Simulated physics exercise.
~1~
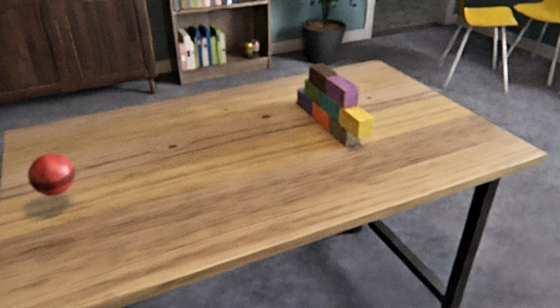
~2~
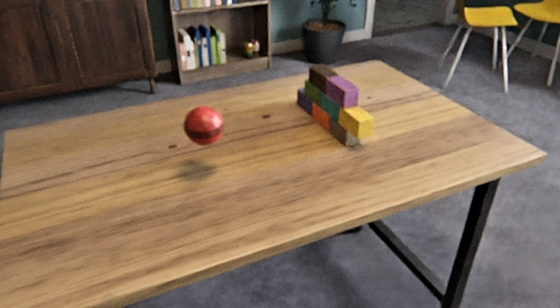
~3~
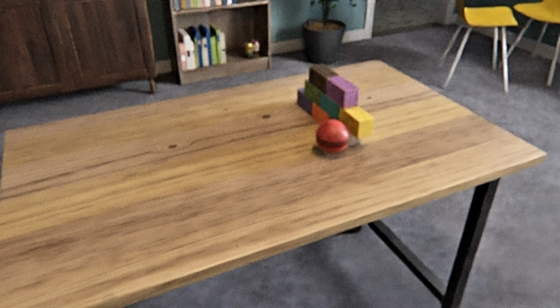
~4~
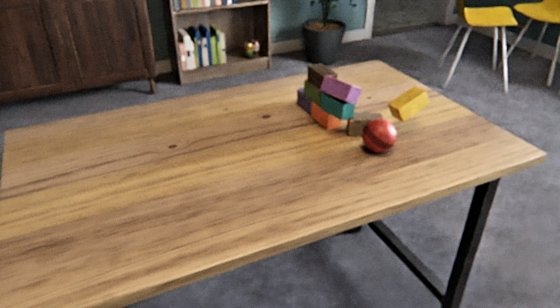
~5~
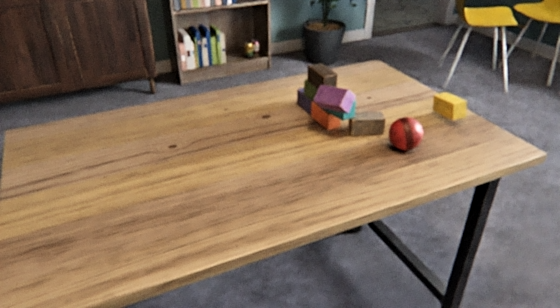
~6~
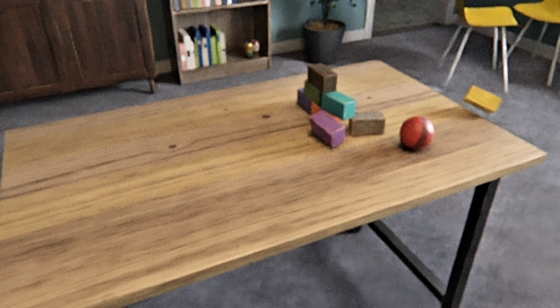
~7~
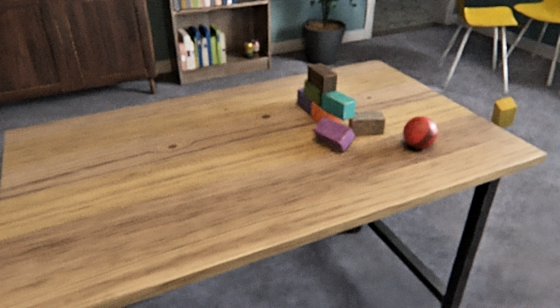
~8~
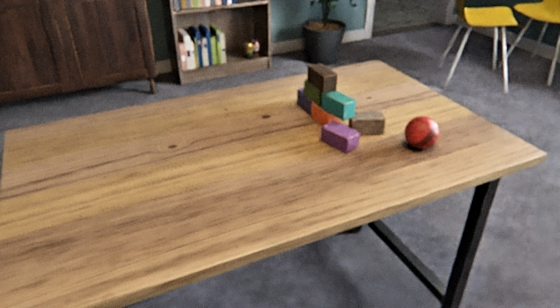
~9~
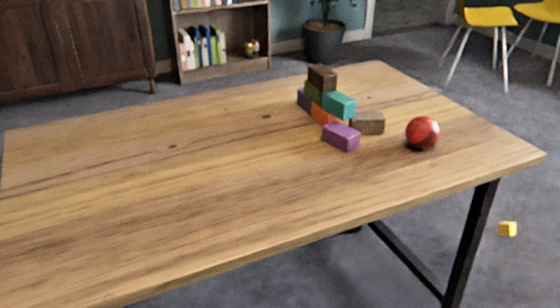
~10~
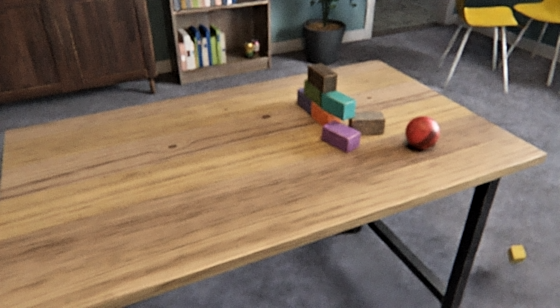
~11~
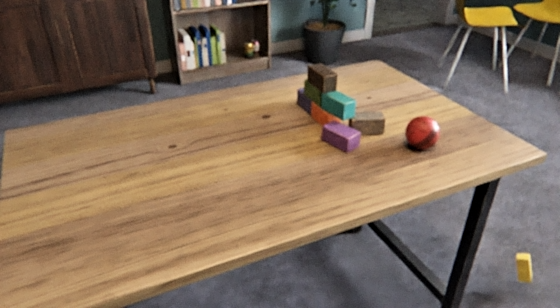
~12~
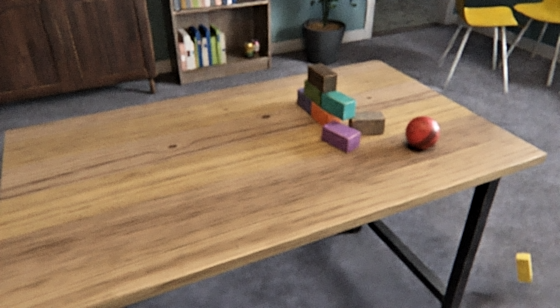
In a room with a bookshelf and yellow chairs, a small pile of colored blocks stands on a wooden table as a red ball flies in from the left. The ball crosses above the tabletop and strikes the near end of the pile. The yellow block is knocked away to the right, tumbling, while a brown-grey block shifts slightly and the purple block tips over and drops in front of the pile. The yellow block falls past the table's right edge to the floor. The ball rests near the right side, with the other blocks still clustered together.
